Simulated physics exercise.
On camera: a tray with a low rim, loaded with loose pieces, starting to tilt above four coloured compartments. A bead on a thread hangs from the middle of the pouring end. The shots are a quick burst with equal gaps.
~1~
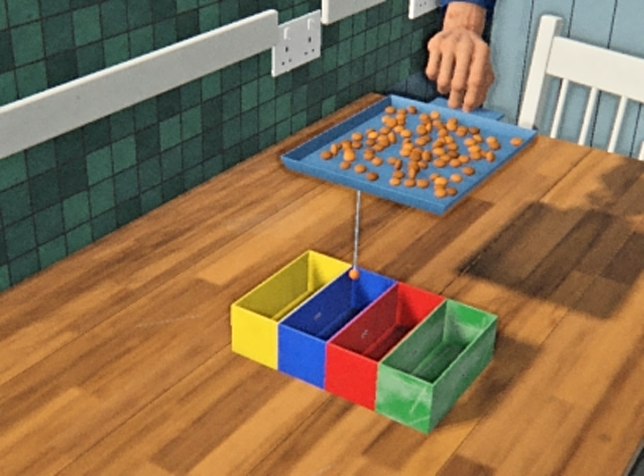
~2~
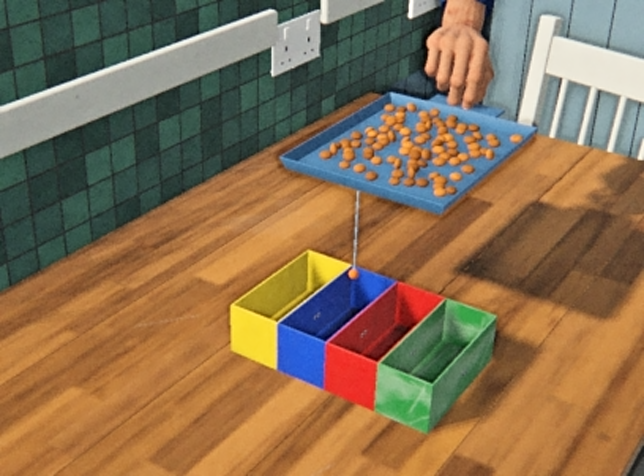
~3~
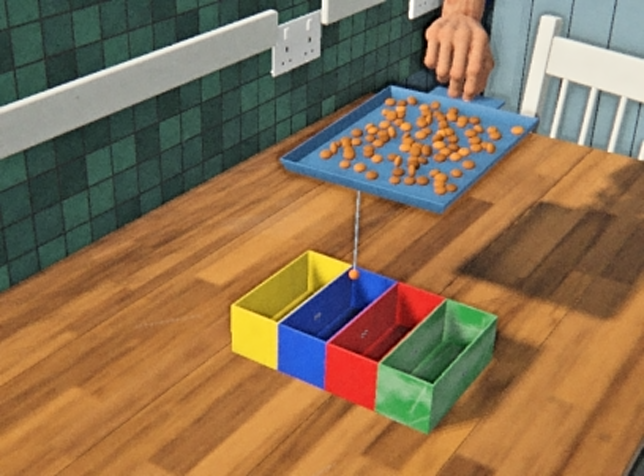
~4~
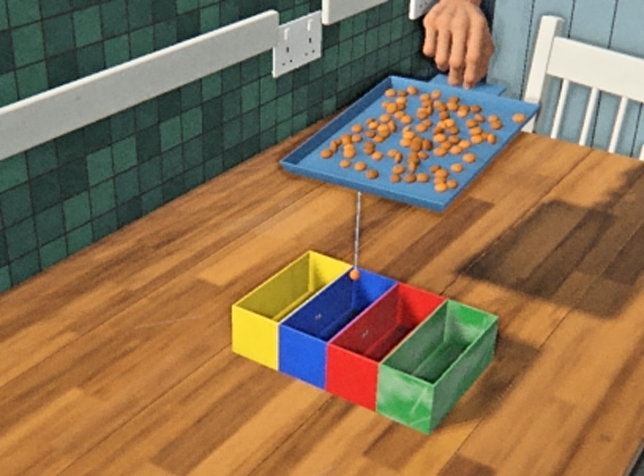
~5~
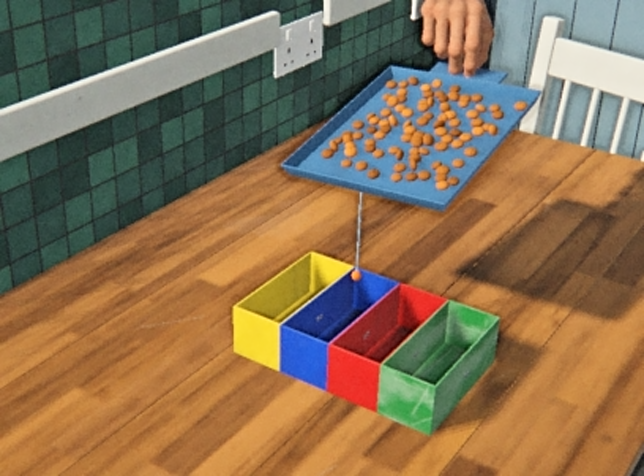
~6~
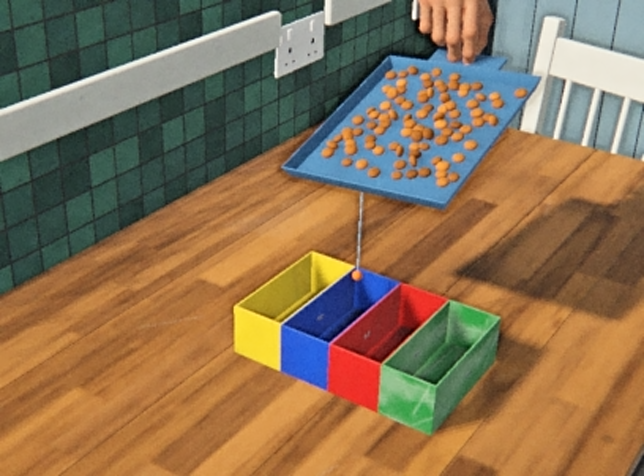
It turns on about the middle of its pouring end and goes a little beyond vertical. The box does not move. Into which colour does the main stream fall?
The yellow one ends fullest.
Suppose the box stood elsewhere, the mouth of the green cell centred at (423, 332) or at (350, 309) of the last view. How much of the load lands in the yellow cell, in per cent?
First some 50, then 0 per cent.
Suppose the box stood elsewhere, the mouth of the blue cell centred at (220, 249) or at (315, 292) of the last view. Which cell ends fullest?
At the first place the cell in green, at the second the cell in yellow.
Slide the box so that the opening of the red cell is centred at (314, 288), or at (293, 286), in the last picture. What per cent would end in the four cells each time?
In turn 100 and 90 in a hundred.
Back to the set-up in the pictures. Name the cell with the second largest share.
Second comes that blue cell.
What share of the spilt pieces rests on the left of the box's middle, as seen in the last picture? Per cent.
Some 100 per cent.
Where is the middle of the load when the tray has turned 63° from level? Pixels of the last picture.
Near (320, 182).
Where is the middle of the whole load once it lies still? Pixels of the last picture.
At about (282, 329).
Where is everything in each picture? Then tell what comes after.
Corners of the pouring end at (288, 156) and (442, 203), level; middle of the load at (409, 147), bits of cat kibble; bead on its thread at (355, 274); yellow cell at (255, 333); blue cell at (302, 352); red cell at (352, 372); green cell at (404, 394), in the first frame.
Corners of the pouring end at (287, 157) and (441, 202), level; middle of the load at (409, 146), in the second frame.
Corners of the pouring end at (287, 158) and (441, 201), tipped barely, lowest at the left corner; middle of the load at (409, 142), in the third frame.
Corners of the pouring end at (287, 161) and (442, 200), tipped a little, lowest at the left corner; middle of the load at (410, 136), in the fourth frame.
Corners of the pouring end at (288, 163) and (442, 200), tipped a little, lowest at the left corner; middle of the load at (410, 130), in the fifth frame.
Corners of the pouring end at (289, 165) and (442, 199), tipped clearly, lowest at the left corner; middle of the load at (410, 124); yellow cell at (258, 334); blue cell at (305, 353); red cell at (354, 374); green cell at (407, 395), in the sixth frame.
Soon, tray tipped steeply; about two thirds on the tray; a stray few in the yellow cell; a stray few in the blue cell; about a quarter falling or outside the box.
A while on, tray tipped past a quarter turn; a stray few on the tray; about half in the yellow cell; a small part in the blue cell; a stray few in the red cell; about a third falling or outside the box.
Towards the end, tray tipped past a quarter turn; about half in the yellow cell; about a quarter in the blue cell; a small part in the red cell; about a third falling or outside the box.
Finally, tray tipped past a quarter turn; about half in the yellow cell; about a quarter in the blue cell; a small part in the red cell; none in the green cell; about a third outside the box.
